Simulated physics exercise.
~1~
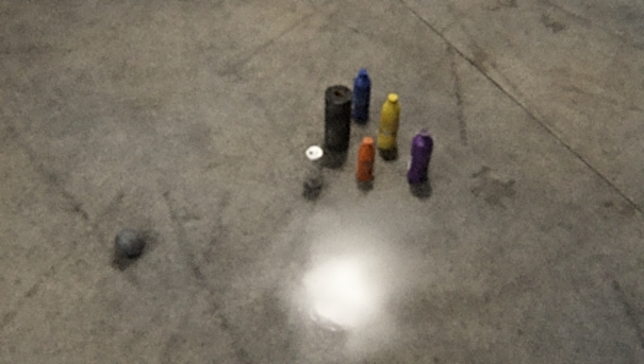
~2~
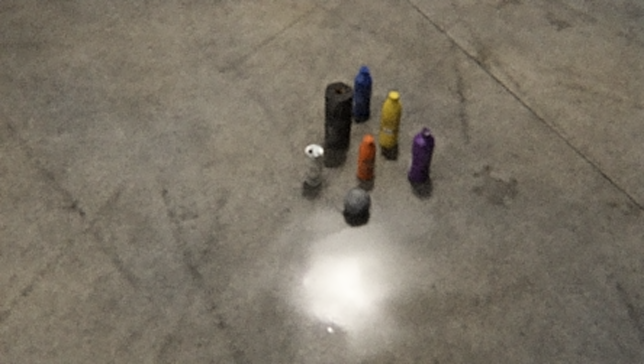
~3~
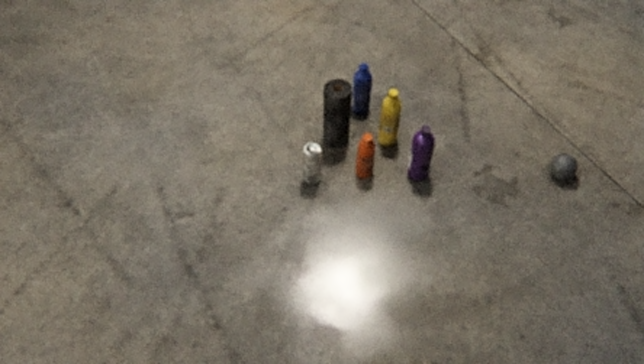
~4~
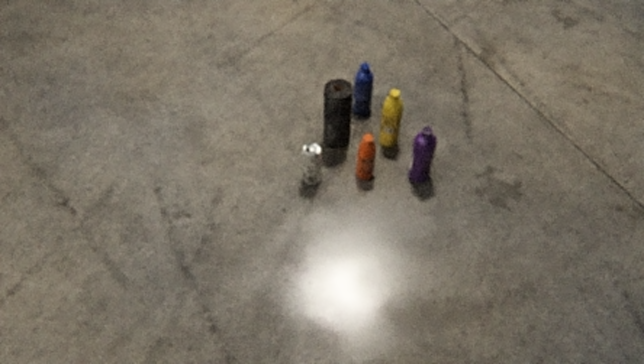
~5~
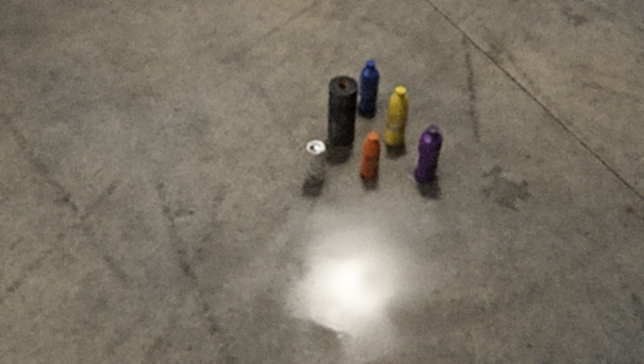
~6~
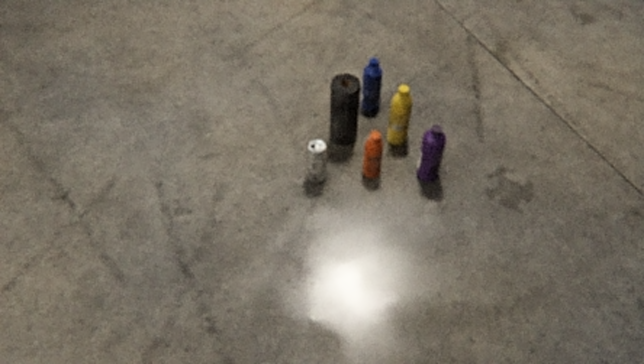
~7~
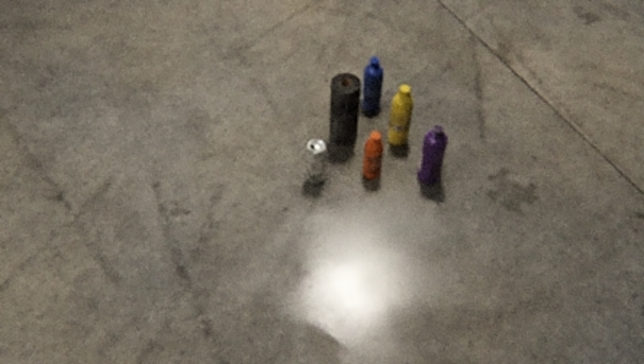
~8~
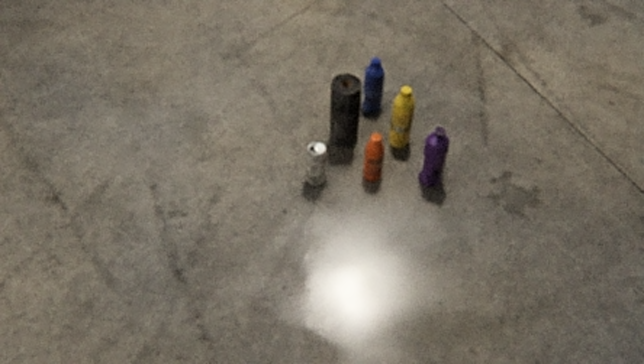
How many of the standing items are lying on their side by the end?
None of them are lying down. The can, the roll and all the bottles are still upright after the ball has gone.
